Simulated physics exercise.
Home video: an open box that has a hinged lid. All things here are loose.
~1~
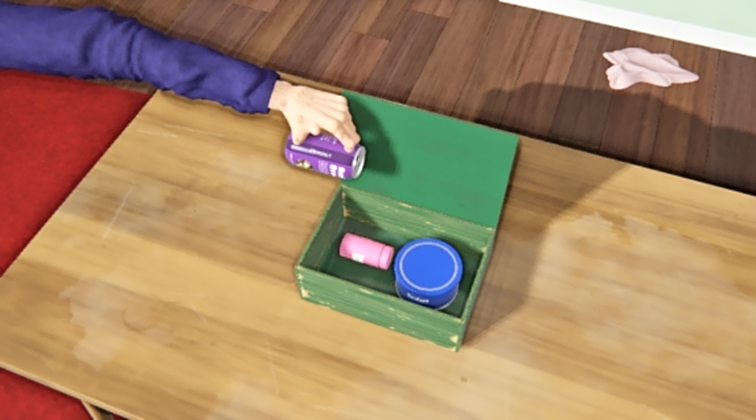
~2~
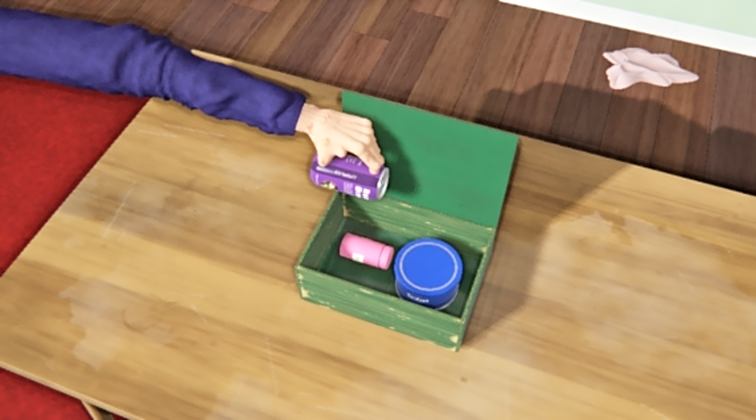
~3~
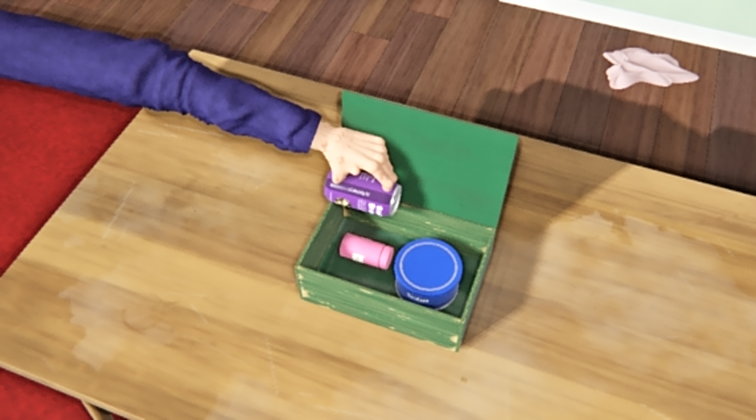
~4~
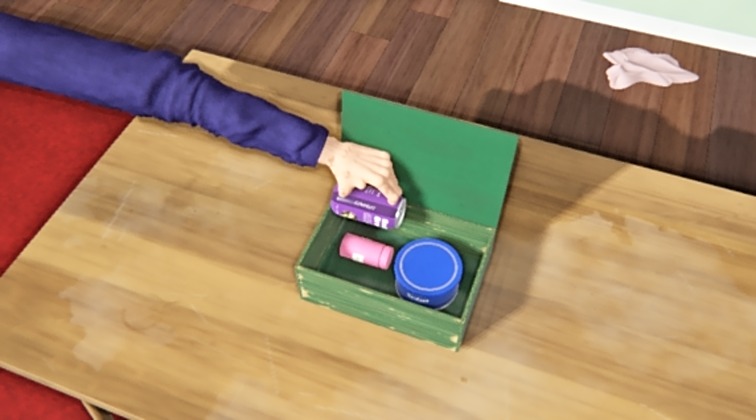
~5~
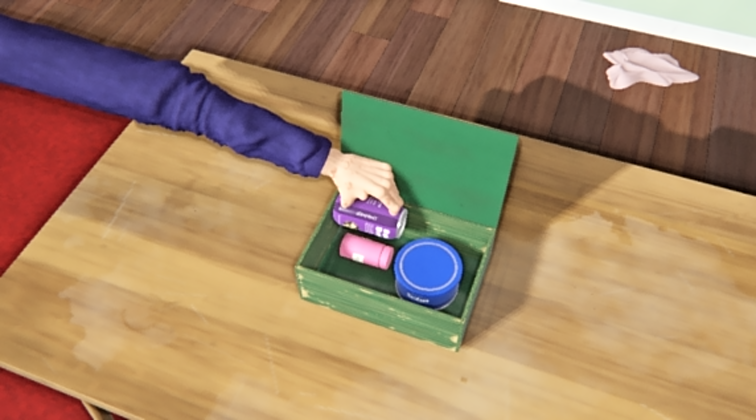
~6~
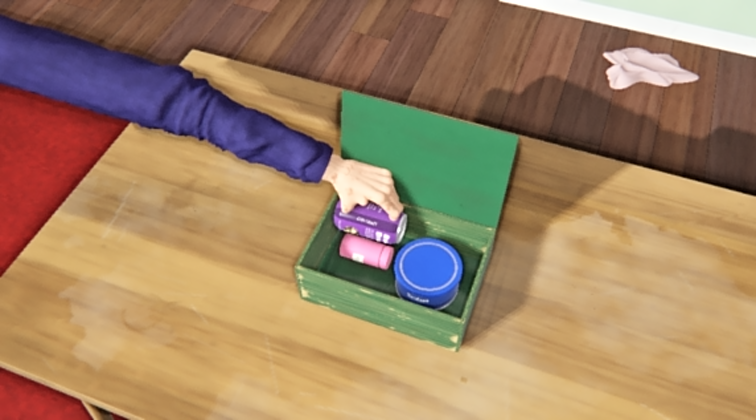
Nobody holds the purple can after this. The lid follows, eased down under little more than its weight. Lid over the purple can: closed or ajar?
Closed.
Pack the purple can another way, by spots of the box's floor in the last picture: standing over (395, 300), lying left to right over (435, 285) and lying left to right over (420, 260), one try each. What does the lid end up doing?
The first placement leaves the lid fully closed, the second partly open, and the third partly open.
Then, 1.10 s after the last picture, lid starting down; purple can rolled about its own width near (372, 232); pink shaker rolled well along.
Then, 1.80 s after the last picture, lid 38° above the rim; purple can rolled about its own width near (372, 232); pink shaker rolled well along.
At rest, lid shut; moved from the start, purple can and pink shaker; blue tub in place. Seen from the same camera at the end, purple can near (372, 232).
